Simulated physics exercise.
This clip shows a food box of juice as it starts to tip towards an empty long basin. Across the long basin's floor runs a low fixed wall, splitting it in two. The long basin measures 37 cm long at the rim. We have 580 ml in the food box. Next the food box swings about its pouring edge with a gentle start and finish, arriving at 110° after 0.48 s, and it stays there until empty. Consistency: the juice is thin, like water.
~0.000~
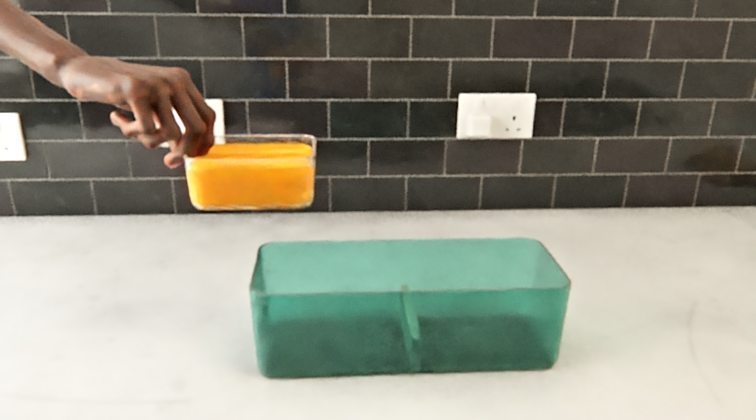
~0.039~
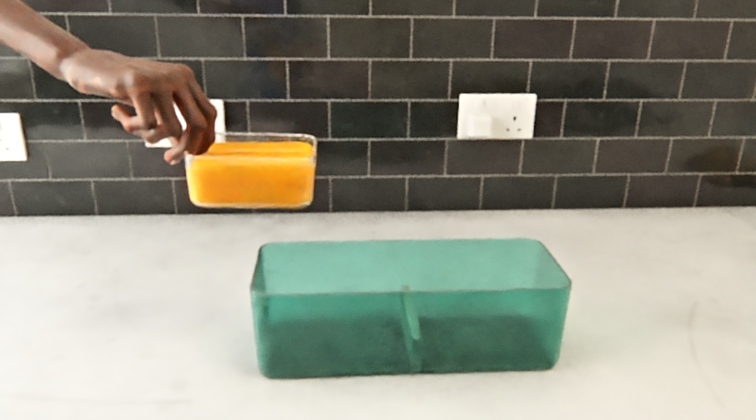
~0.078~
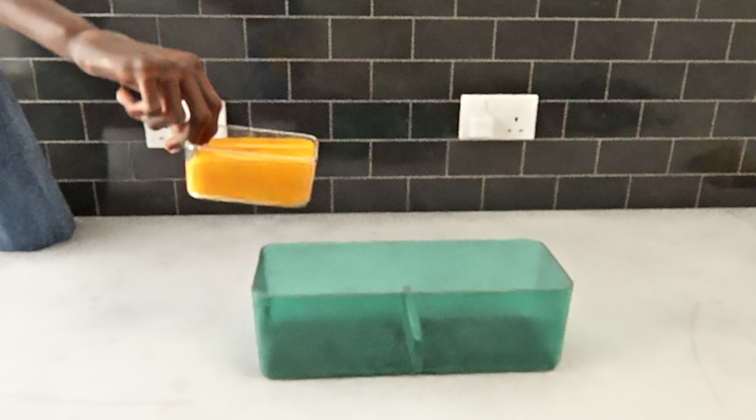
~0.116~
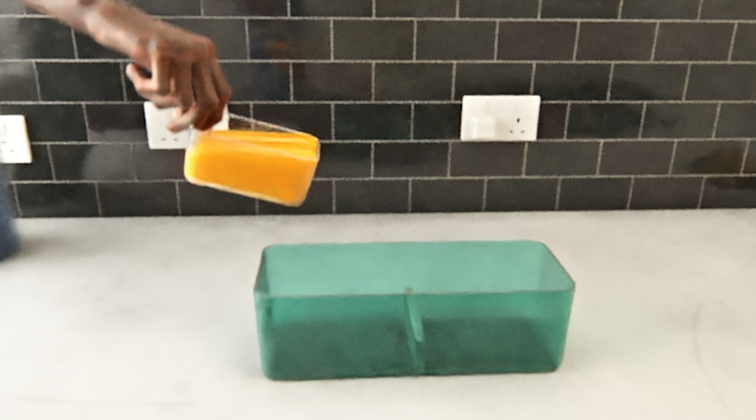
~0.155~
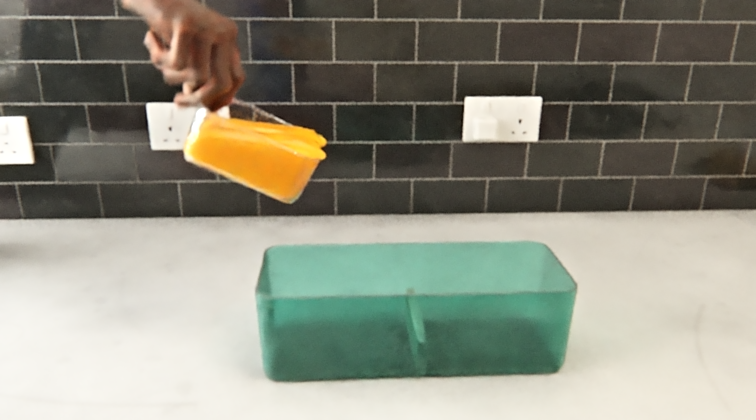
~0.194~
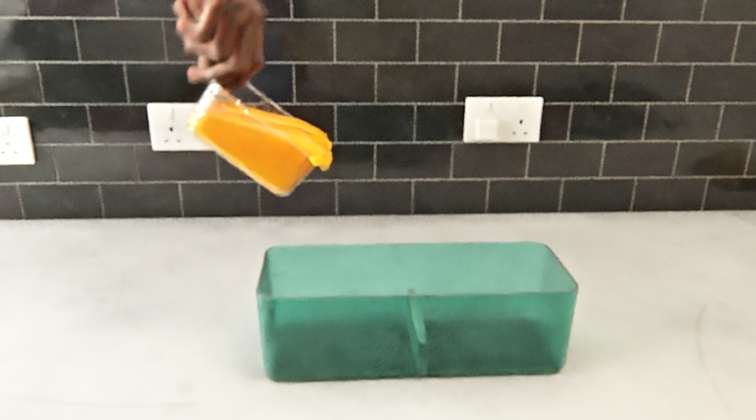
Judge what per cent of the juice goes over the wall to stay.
53 percent, roughly.
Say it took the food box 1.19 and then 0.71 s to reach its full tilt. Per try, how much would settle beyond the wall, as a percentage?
Respectively about 50 and 65 percent.
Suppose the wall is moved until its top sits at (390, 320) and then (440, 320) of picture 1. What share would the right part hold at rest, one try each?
I'd put it at about 65 per cent for the first and about 25 per cent for the second.
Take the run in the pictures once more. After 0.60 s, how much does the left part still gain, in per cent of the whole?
About 22 percent.
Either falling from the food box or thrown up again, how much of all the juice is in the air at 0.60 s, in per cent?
Near 10 percent.
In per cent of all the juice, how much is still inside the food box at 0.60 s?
2 %.
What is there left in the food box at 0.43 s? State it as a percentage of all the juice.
Fraction remaining: Approx. 18 per cent.
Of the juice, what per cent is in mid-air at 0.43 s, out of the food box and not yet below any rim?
Around 70 in a hundred.
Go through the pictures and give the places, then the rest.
The first picture shows tilt 0°; pouring edge (315, 148); surface from (195, 155) to (312, 153); the long basin's rim runs from (255, 268) to (555, 262); the wall's top is at (410, 310).
The second picture shows tilt 2°; pouring edge (315, 149); surface from (196, 153) to (313, 152).
The third picture shows tilt 7°; pouring edge (316, 150); surface from (196, 148) to (315, 148).
The fourth picture shows tilt 15°; pouring edge (318, 151); surface from (197, 140) to (318, 145); 1 per cent is over the edge.
The fifth picture shows tilt 26°; pouring edge (319, 152); surface from (198, 124) to (320, 144); 5 per cent is over the edge.
The sixth picture shows tilt 39°; pouring edge (319, 152); surface from (200, 104) to (307, 132); 9 per cent is over the edge.
Then, 0.43 s in, the tilt is 107° and 19 per cent is still to pour, 12 is left of the wall and 0 right of it.
Then, 0.60 s in, the tilt is 110° and 2 per cent is still to pour, 18 is left of the wall and 71 right of it.
Then, 0.78 s in, the tilt is 110° and 0 per cent is still to pour, 30 is left of the wall and 46 right of it.
Then, 0.98 s in, the tilt is 110° and 0 per cent is still to pour, 39 is left of the wall and 53 right of it.
Finally, 40 per cent lies left of the wall, 53 right of it and 7 outside.
